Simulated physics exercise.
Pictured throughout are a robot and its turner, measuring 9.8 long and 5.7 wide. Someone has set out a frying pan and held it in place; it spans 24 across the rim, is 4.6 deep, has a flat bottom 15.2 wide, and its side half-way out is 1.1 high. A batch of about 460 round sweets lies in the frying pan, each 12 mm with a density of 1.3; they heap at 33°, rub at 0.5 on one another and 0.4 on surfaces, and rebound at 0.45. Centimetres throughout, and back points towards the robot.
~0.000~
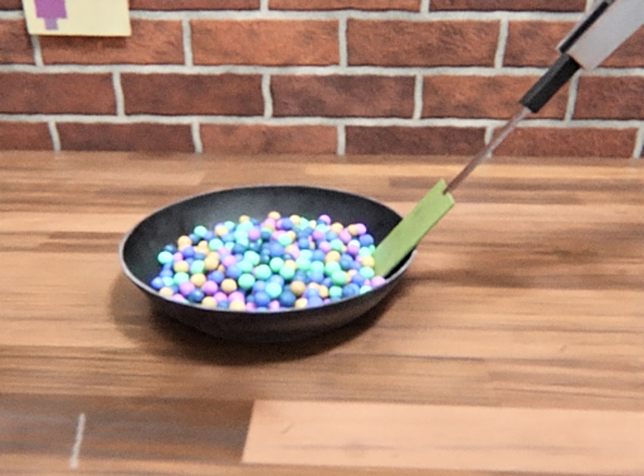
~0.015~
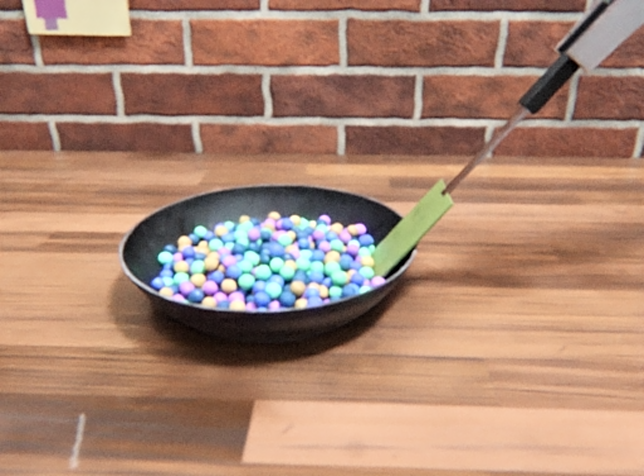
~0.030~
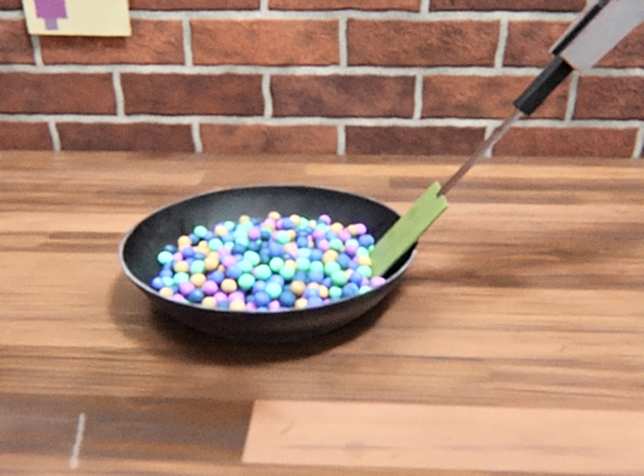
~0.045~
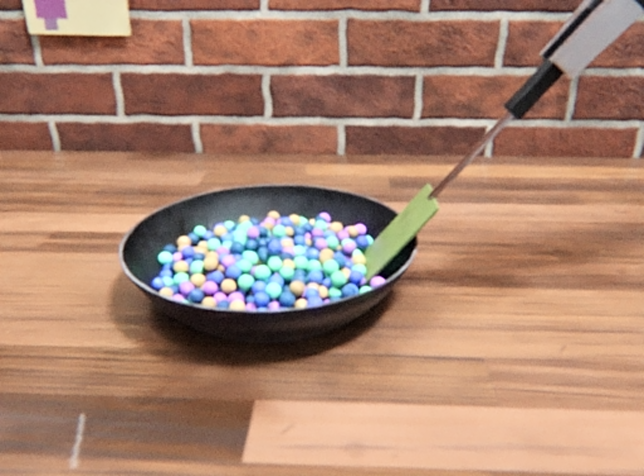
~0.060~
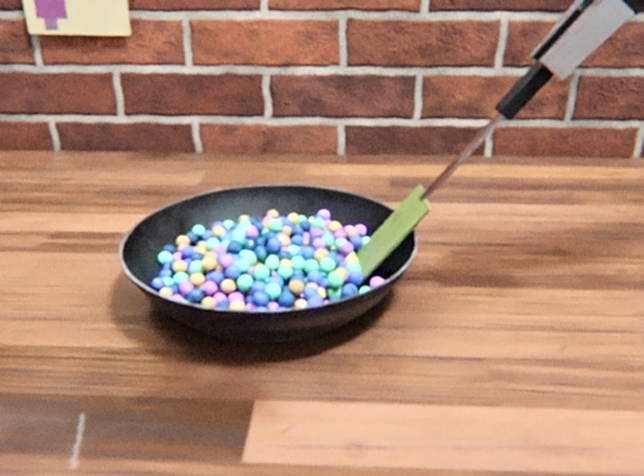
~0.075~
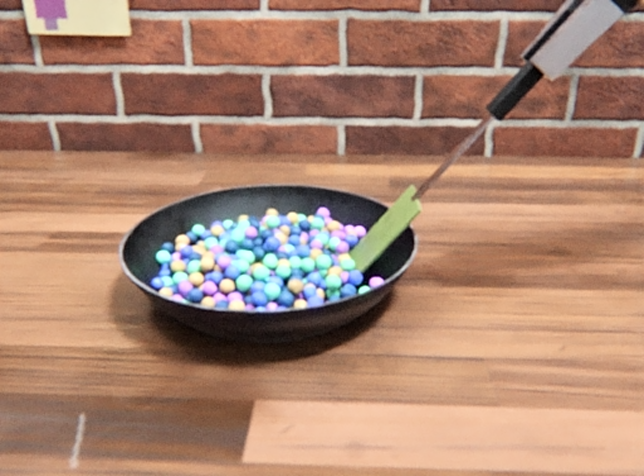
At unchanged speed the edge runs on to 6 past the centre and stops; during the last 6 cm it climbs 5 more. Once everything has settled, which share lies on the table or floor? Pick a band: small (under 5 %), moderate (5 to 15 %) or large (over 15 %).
The share is small, under 5 %.
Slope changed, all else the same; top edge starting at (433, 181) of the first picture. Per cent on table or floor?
I'd estimate close to 0 per cent.
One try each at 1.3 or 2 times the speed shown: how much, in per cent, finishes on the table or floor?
Near 5 and near 10 percent respectively.
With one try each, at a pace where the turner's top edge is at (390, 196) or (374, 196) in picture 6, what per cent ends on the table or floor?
About 10 and 10 per cent.
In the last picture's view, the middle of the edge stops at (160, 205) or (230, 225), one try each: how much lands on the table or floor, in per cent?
About 15 and 0 per cent.
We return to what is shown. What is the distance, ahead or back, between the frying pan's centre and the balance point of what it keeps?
Roughly 3.0 cm ahead of the centre.
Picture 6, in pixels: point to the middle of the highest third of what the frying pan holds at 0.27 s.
I'd put it close to (224, 242).
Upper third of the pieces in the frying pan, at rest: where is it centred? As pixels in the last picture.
The middle lies somewhere around (191, 249).
After 0.17 s, sloping 52°, highest piece 5 above the table; 461 in the frying pan.
After 0.27 s, sloping 52°, highest piece 7 above the table; 461 in the frying pan.
After 0.52 s, sloping 52°, highest piece 6 above the table; 455 in the frying pan, 4 on the table or floor, 2 on the blade or in flight.
After 1.57 s, sloping 52°, highest piece 6 above the table; 454 in the frying pan, 7 on the table or floor.
In the end, 454 in the frying pan, 7 on the table or floor. That is 2 % on the table or floor.
